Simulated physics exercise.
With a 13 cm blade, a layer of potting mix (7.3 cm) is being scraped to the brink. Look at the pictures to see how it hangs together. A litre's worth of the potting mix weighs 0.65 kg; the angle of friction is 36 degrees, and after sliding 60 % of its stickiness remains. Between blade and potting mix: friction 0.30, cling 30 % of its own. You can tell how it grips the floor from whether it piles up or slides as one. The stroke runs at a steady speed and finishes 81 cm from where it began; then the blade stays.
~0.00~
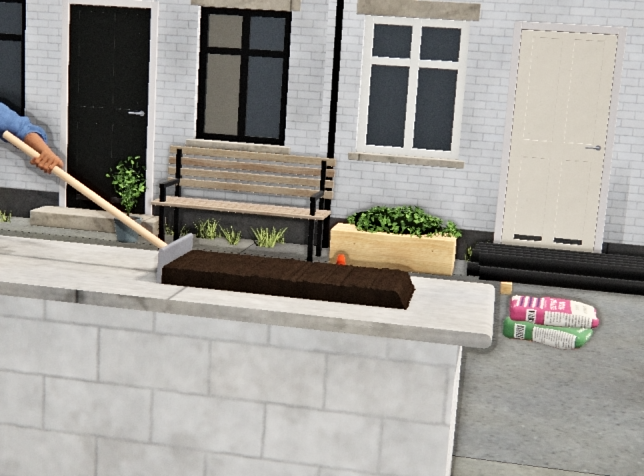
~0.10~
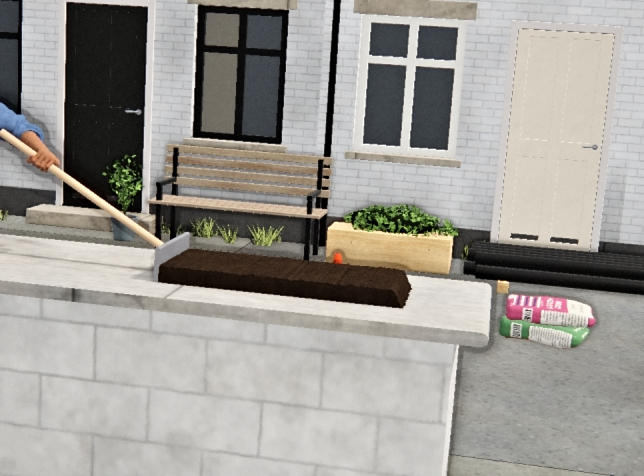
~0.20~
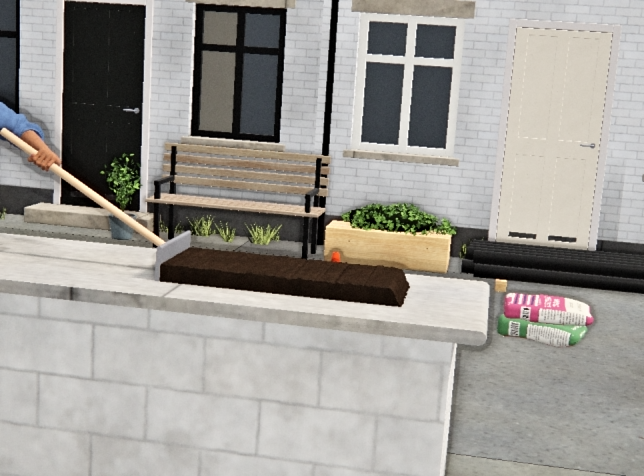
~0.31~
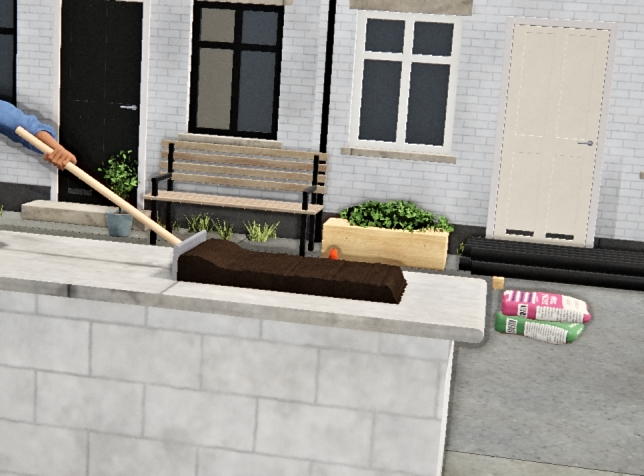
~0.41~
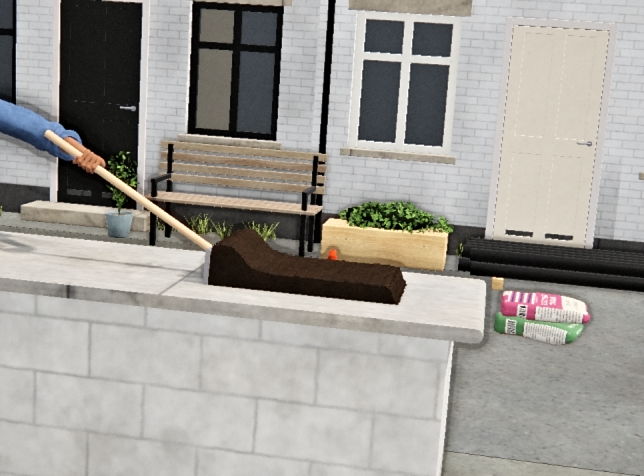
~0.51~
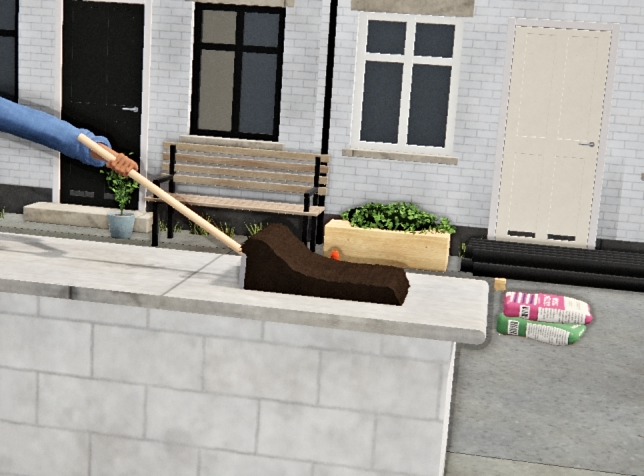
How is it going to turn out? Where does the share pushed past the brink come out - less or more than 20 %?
Result: Less.
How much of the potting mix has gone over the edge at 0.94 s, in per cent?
About 0 percent.
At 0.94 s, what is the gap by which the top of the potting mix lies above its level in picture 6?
I'd put it at close to 0.0 cm.
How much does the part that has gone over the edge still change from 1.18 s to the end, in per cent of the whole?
Some 0 per cent.
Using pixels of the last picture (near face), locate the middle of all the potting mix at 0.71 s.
Near face, approx. (353, 282).
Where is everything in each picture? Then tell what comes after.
Foot of the blade at (161, 284), not yet moved; foremost bit of the potting mix at (404, 308), piled 6.9 cm high, in the first frame.
Foot of the blade at (158, 283), not yet moved; foremost bit of the potting mix at (400, 306), piled 6.9 cm high, in the second frame.
Foot of the blade at (159, 282), moved 1.4 cm; foremost bit of the potting mix at (398, 305), piled 7.3 cm high, in the third frame.
Foot of the blade at (176, 281), moved 9.6 cm; foremost bit of the potting mix at (396, 302), piled 11 cm high, in the fourth frame.
Foot of the blade at (208, 285), moved 23 cm; foremost bit of the potting mix at (395, 303), piled 17 cm high, in the fifth frame.
Foot of the blade at (244, 290), moved 37 cm; foremost bit of the potting mix at (399, 304), piled 21 cm high, in the sixth frame.
After 0.71 s, 0 % has gone over the edge and 3 % has spilled back over the blade.
After 0.94 s, 0 % has gone over the edge and 3 % has spilled back over the blade.
After 1.18 s, 8 % has gone over the edge and 3 % has spilled back over the blade.
After 1.42 s, 8 % has gone over the edge and 3 % has spilled back over the blade.
After 2.00 s, 8 % has gone over the edge and 3 % has spilled back over the blade.
